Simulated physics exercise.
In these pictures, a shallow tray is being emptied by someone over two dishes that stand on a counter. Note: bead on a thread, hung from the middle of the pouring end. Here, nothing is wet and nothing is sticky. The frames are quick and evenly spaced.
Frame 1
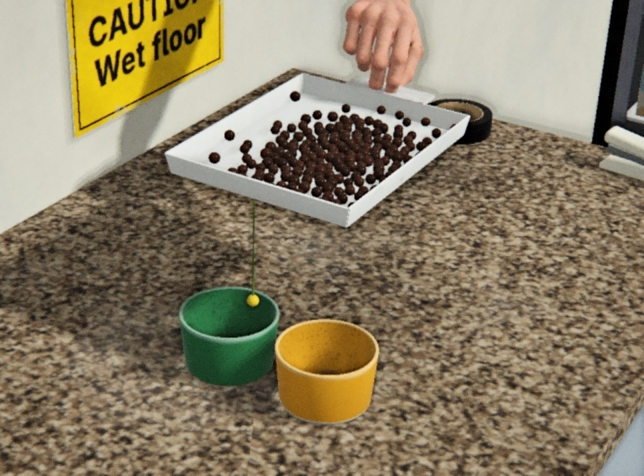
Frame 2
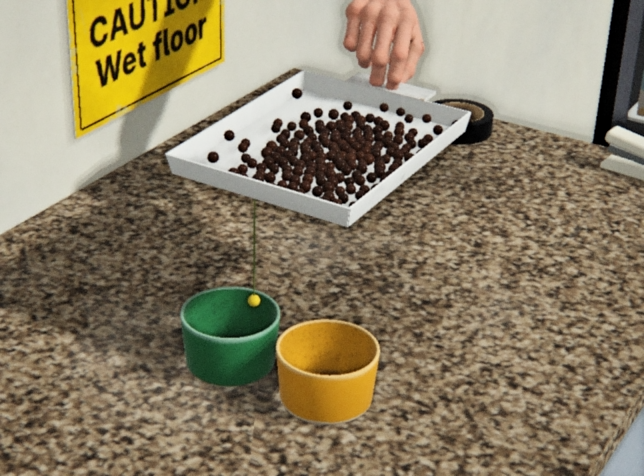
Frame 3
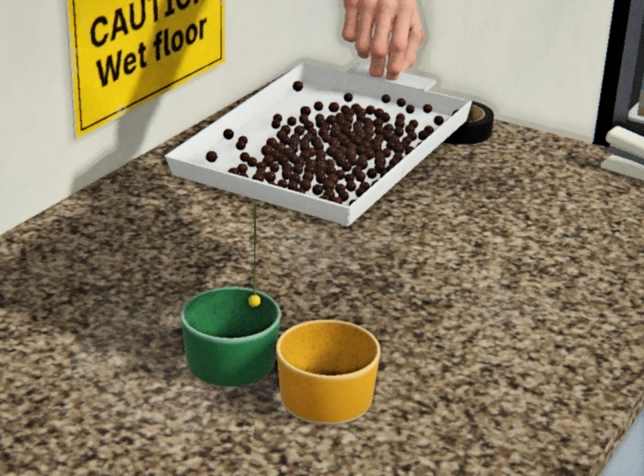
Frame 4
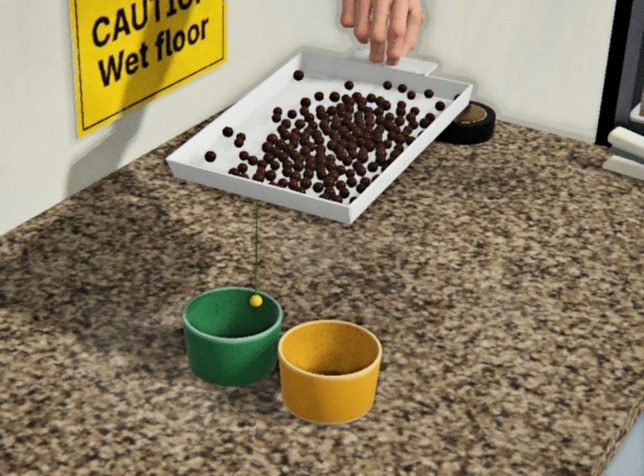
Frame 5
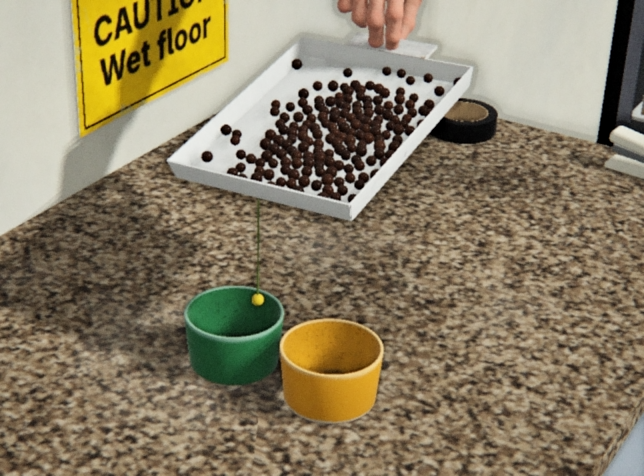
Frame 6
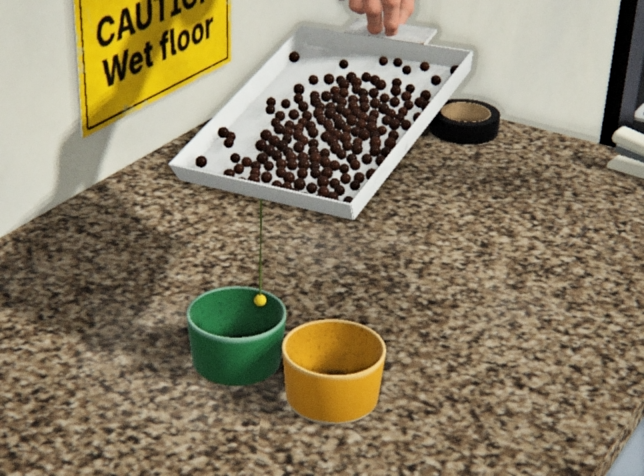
We see a hand gradually raise the far end of a white tray of chocolate balls above a green dish and an orange dish, the near left corner lowest, as the balls begin shifting inside and a yellow bead hangs below.
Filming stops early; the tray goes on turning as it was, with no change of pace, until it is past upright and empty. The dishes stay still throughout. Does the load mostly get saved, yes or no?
No, less than half is saved.
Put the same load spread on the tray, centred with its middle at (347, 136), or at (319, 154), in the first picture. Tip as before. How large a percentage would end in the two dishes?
Roughly 10 and 20 percent, in that order.
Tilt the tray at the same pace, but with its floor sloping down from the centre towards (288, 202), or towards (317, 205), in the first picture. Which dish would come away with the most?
Outcome by order - one: Right side; two: Right side.
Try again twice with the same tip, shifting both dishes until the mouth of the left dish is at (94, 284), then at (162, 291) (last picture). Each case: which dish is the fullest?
First right, then left.
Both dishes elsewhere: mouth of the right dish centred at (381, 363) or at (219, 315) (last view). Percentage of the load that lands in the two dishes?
The first gives 0 %, the second 60 %.
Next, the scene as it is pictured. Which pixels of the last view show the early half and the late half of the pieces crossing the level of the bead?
The opening half passes (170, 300), the closing half (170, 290).
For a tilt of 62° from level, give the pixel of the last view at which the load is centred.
Check around (243, 153) in the last picture.
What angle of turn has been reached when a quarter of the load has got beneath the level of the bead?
85 degrees.
Soon, tray tipped steeply; nearly all on the tray; a stray few outside both; a stray few in the air.
A while on, tray tipped past a quarter turn; a small part on the tray; a small part in the left dish; about two thirds outside both; about a quarter in the air.
Towards the end, tray tipped past a quarter turn; a small part in the left dish; nearly all outside both.
Finally, tray tipped past a quarter turn; none in the right dish; a small part in the left dish; nearly all outside both.
